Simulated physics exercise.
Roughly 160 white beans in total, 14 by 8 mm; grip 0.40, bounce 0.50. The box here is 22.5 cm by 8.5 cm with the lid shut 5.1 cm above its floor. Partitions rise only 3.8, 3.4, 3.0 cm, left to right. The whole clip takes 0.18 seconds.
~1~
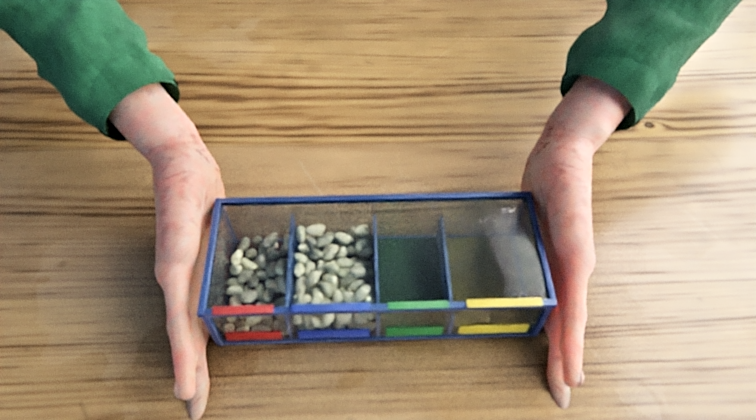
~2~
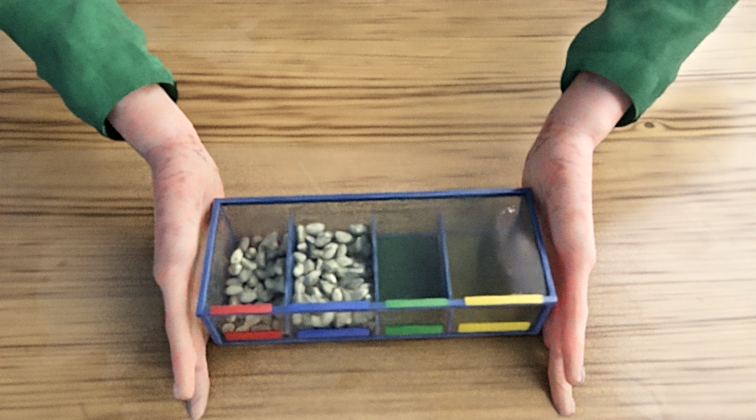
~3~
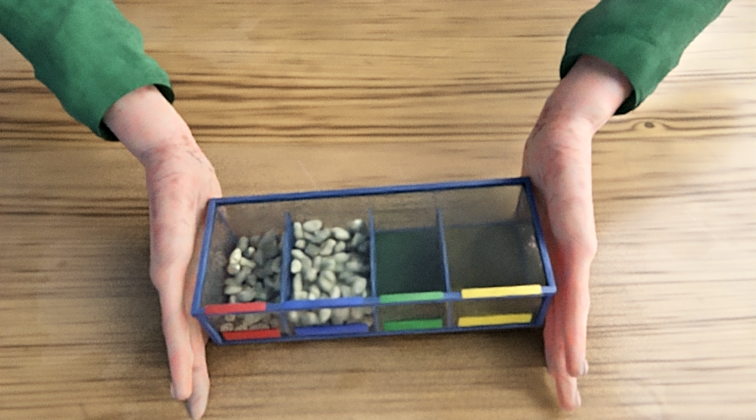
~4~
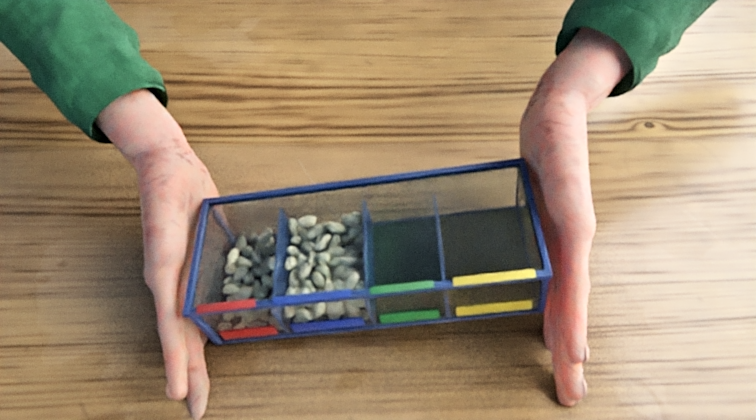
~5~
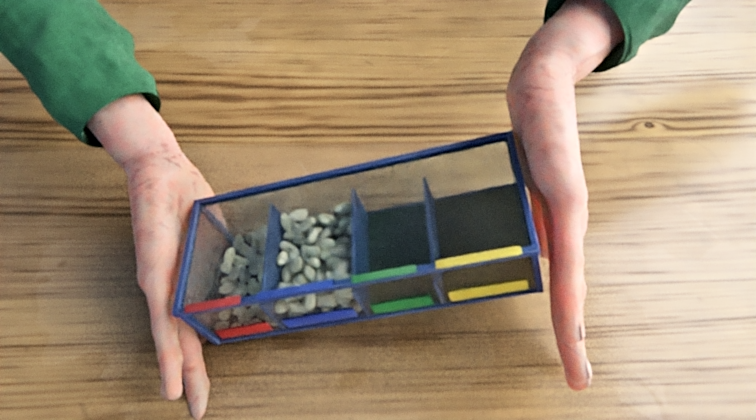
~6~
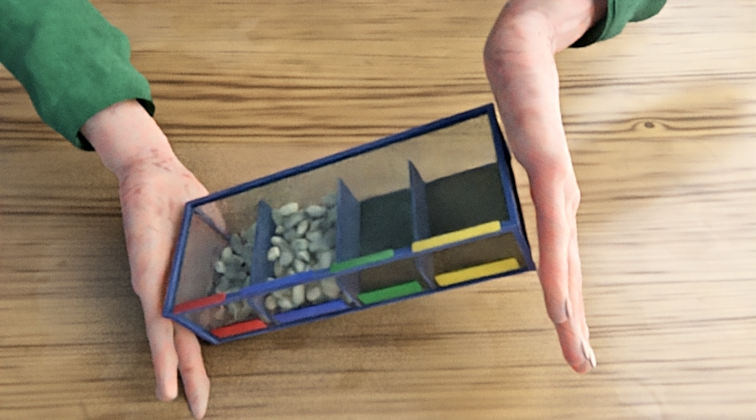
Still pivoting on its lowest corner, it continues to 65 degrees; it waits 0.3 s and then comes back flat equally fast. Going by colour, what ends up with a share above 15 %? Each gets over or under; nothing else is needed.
Red ends over. Blue ends over. Green ends under. Yellow ends under.
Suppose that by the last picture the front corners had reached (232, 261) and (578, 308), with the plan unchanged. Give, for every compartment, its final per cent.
Per cent by compartment: Red 25, blue 55, green 10, yellow 10.
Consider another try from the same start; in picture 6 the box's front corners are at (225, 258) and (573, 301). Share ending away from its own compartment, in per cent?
About 15 per cent.
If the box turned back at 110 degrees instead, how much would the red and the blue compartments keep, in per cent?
Shares: Red 35, blue 65, per cent.
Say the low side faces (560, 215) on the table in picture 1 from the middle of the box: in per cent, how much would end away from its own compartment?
That comes to around 25 per cent.
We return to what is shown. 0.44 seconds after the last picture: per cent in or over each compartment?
It splits as red 35, blue 65, green 0 and yellow 0 percent.
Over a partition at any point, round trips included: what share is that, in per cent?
Close to 10 percent.
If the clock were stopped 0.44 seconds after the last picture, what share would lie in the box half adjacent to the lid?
Roughly 20 per cent.
Then, 0.44 s after the last picture, tilt 65 degrees; red 35 %, blue 65 %.
Then, 0.74 s after the last picture, tilt 40 degrees; red 35 %, blue 65 %.
Then, 1.14 s after the last picture, tilt 0 degrees; red 35 %, blue 65 %.
In the end, red 35 %, blue 65 %, green 0 %, yellow 0 %.
